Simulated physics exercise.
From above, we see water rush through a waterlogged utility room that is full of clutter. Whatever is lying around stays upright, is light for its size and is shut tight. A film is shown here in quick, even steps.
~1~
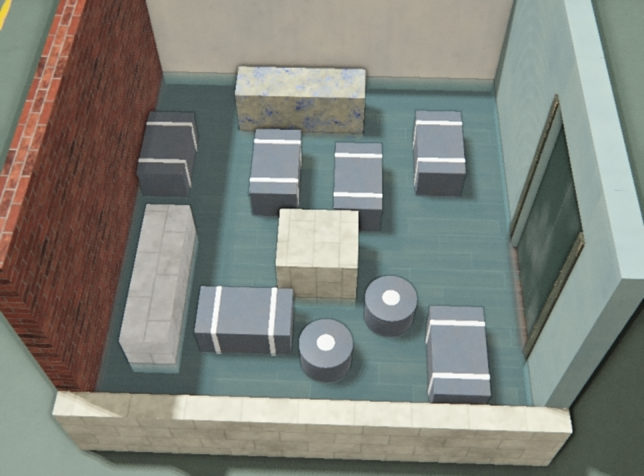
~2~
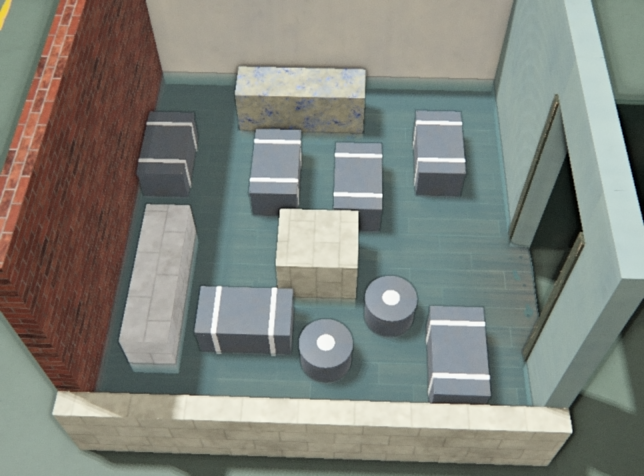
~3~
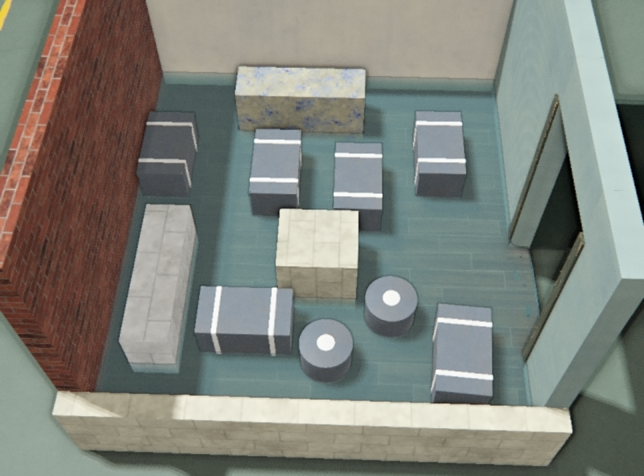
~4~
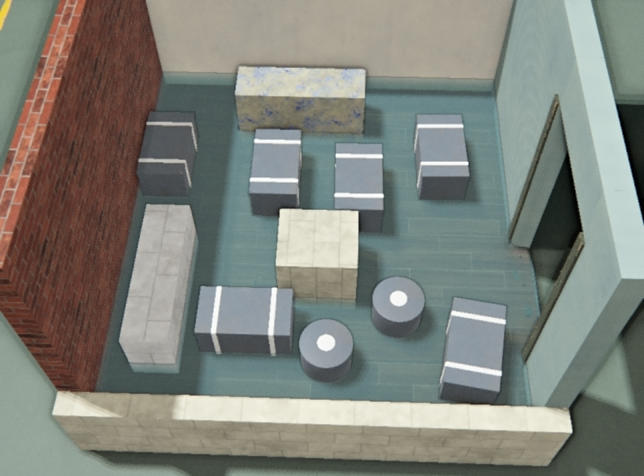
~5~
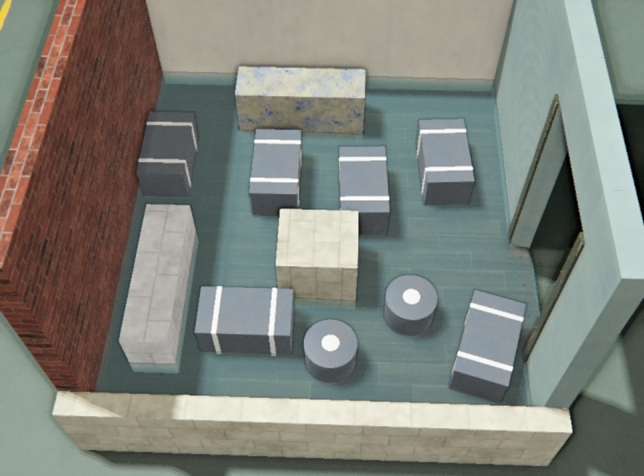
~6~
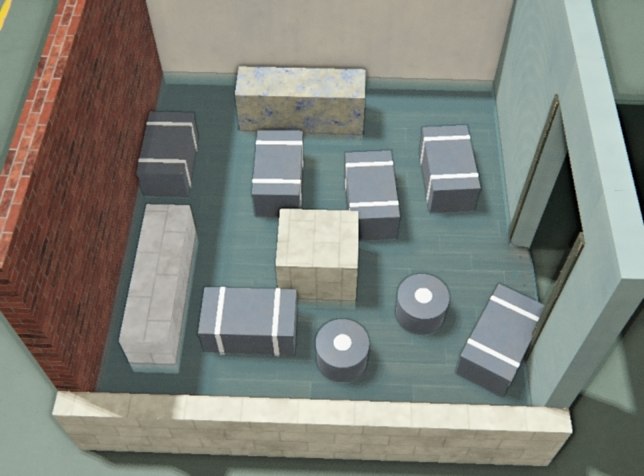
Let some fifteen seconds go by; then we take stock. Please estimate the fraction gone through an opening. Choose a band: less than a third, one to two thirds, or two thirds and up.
Two thirds and up.
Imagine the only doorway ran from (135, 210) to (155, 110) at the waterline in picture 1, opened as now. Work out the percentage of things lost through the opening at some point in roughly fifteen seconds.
That would be near 40 per cent of the things.
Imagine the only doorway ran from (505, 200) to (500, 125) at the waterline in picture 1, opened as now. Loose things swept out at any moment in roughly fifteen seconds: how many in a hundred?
Estimate: Near 50 %.
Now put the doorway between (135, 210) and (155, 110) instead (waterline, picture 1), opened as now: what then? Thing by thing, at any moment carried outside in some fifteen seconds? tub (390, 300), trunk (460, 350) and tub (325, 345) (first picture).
Same order as asked: Never leaves, never leaves, never leaves.
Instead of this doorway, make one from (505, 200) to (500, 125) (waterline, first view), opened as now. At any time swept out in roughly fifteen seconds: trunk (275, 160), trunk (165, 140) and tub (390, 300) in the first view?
Object by object: Drifts out, never exits, drifts out.
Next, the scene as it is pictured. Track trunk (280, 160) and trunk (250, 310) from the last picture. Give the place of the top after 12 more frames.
Look around pixels (353, 182) and (359, 319).
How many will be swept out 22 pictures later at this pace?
My count is 5.
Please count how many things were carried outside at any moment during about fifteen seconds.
By my count, 6.
A moment on, 0 of 8 are out; 8 afloat.
Next, 3 of 8 are out; 5 afloat.
Later, 5 of 8 are out; 3 afloat.
In the end, 6 of 8 are out; 2 afloat.
